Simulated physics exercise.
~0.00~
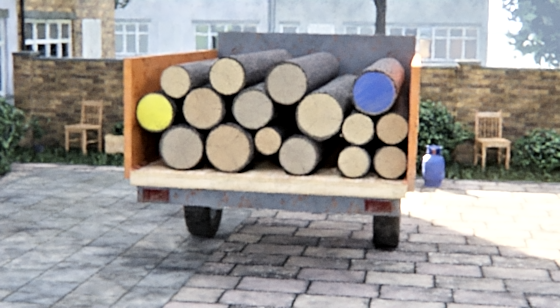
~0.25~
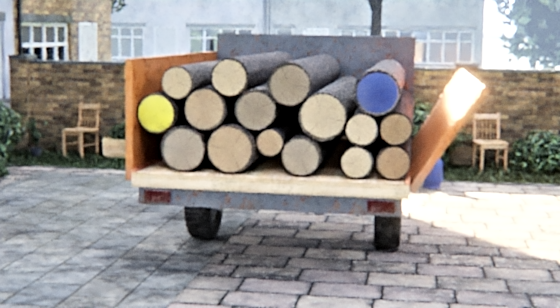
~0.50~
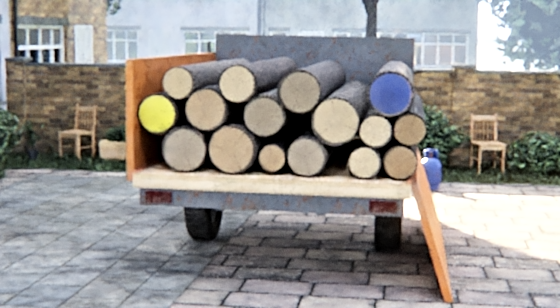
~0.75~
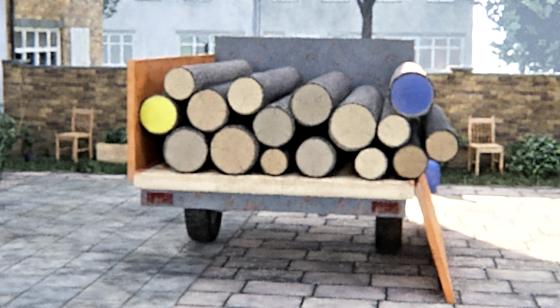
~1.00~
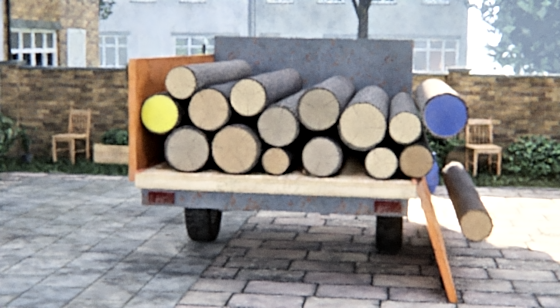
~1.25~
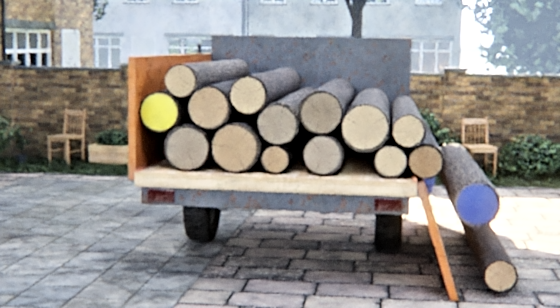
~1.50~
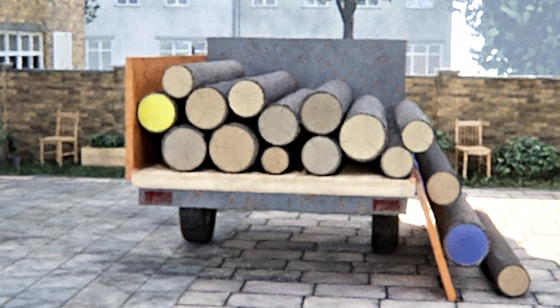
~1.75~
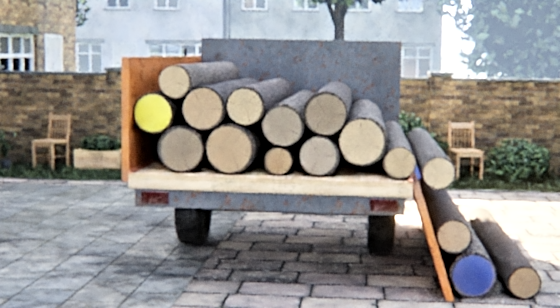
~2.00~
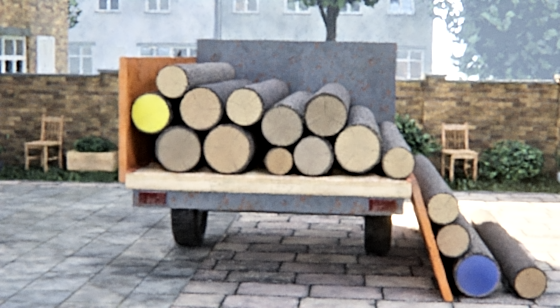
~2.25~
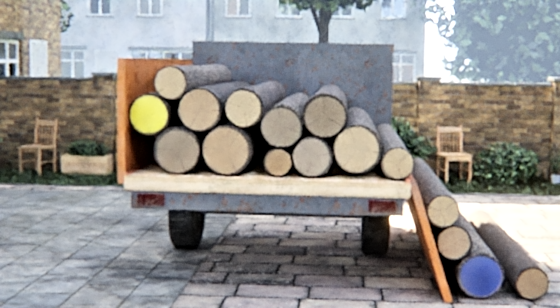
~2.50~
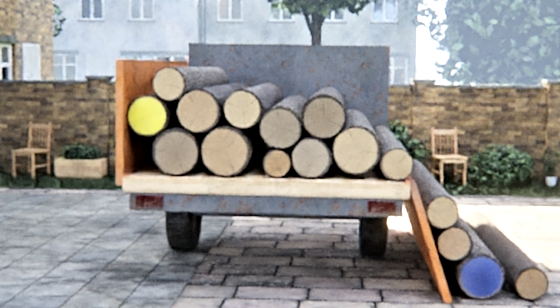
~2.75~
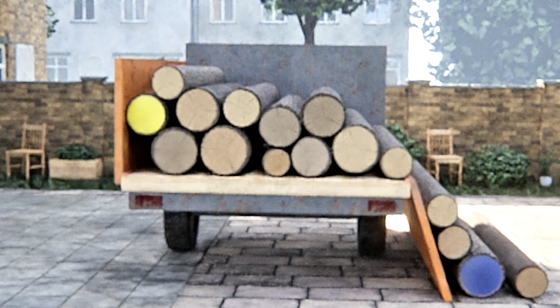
A farm trailer stacked with cut logs stands on a paved yard, seen from behind, with a brick wall, wooden chairs and pale houses beyond. Most log ends are plain wood, but one at the far left is yellow and one at the upper right is blue. The right drop side swings down until it slants to the paving, and the logs beside it shift right. One plain log tumbles off, the blue one drops after it, and two more plain logs slide down behind. Four logs come to rest on the ground at the right, the blue among them, while the yellow stays aboard.
